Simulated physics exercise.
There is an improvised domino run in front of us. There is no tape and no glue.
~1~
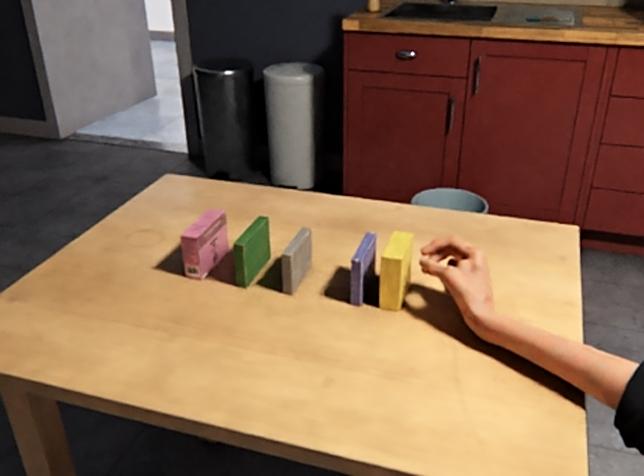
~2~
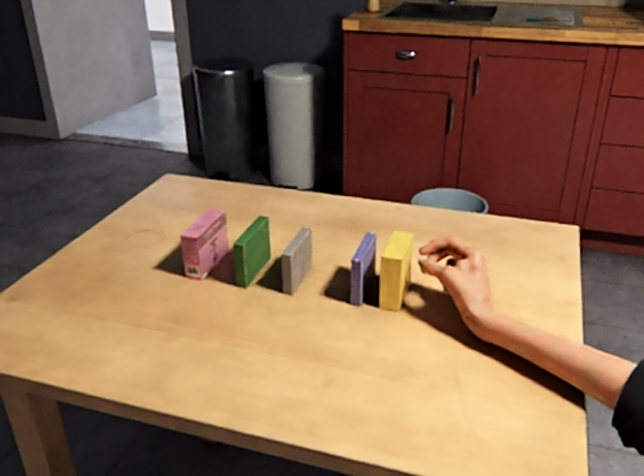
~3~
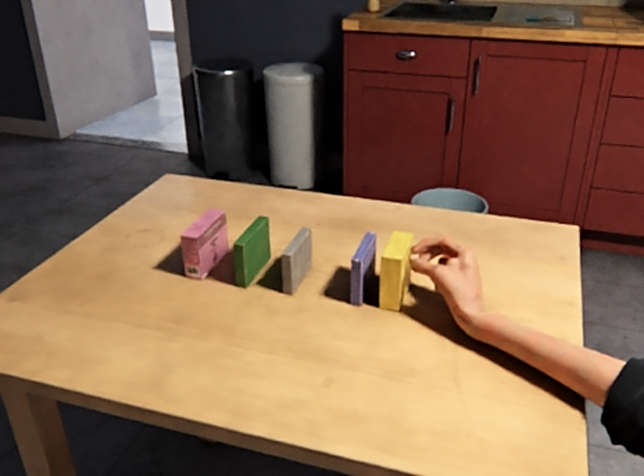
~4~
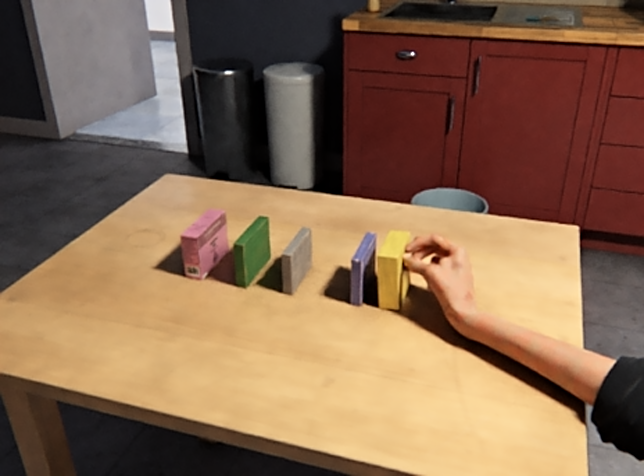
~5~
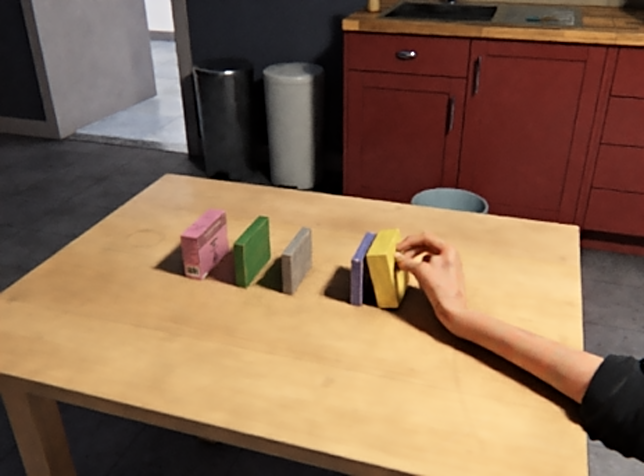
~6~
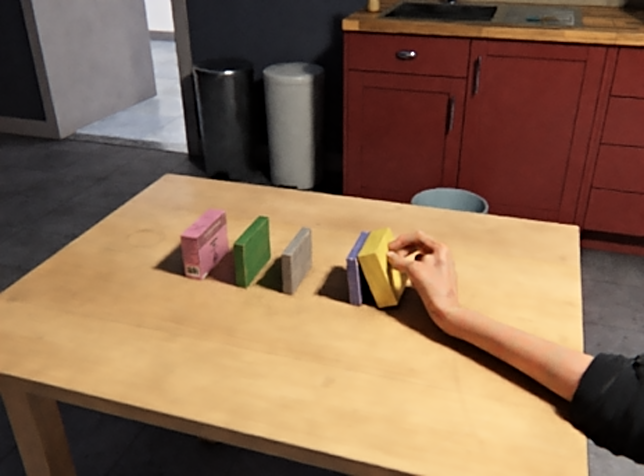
The clip shows five upright coloured blocks in a row on a wooden table as a hand at the right moves left, pushes the yellow one, and tilts it leftward against the blue one, which then leans slightly.
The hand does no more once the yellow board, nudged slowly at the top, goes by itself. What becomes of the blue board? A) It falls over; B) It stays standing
A, it falls over.
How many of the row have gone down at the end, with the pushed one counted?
Total count - 2.
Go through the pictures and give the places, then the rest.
Blue board (364, 269); green block (253, 251), in the first picture.
Green block (253, 251); grey block (297, 260), in the second picture.
Green block (253, 251); grey block (297, 260), in the third picture.
Yellow board 4° over; green block (253, 251); grey block (297, 260), in the fourth picture.
Yellow board 14° over; green block (253, 251); grey block (297, 260), in the fifth picture.
Yellow board 23° over; blue board (361, 268) tilted by 6°; green block (253, 251), in the sixth picture.
Then, 0.20 s later than the last frame, yellow board 63° over; blue board tilted by 60° near (340, 272).
Then, 0.30 s later than the last frame, yellow board 94° over; blue board on its side near (332, 281).
When it is over, lying over on the table, blue board; the other 2 as before. End places, in pixels of the last picture, blue board near (332, 281).
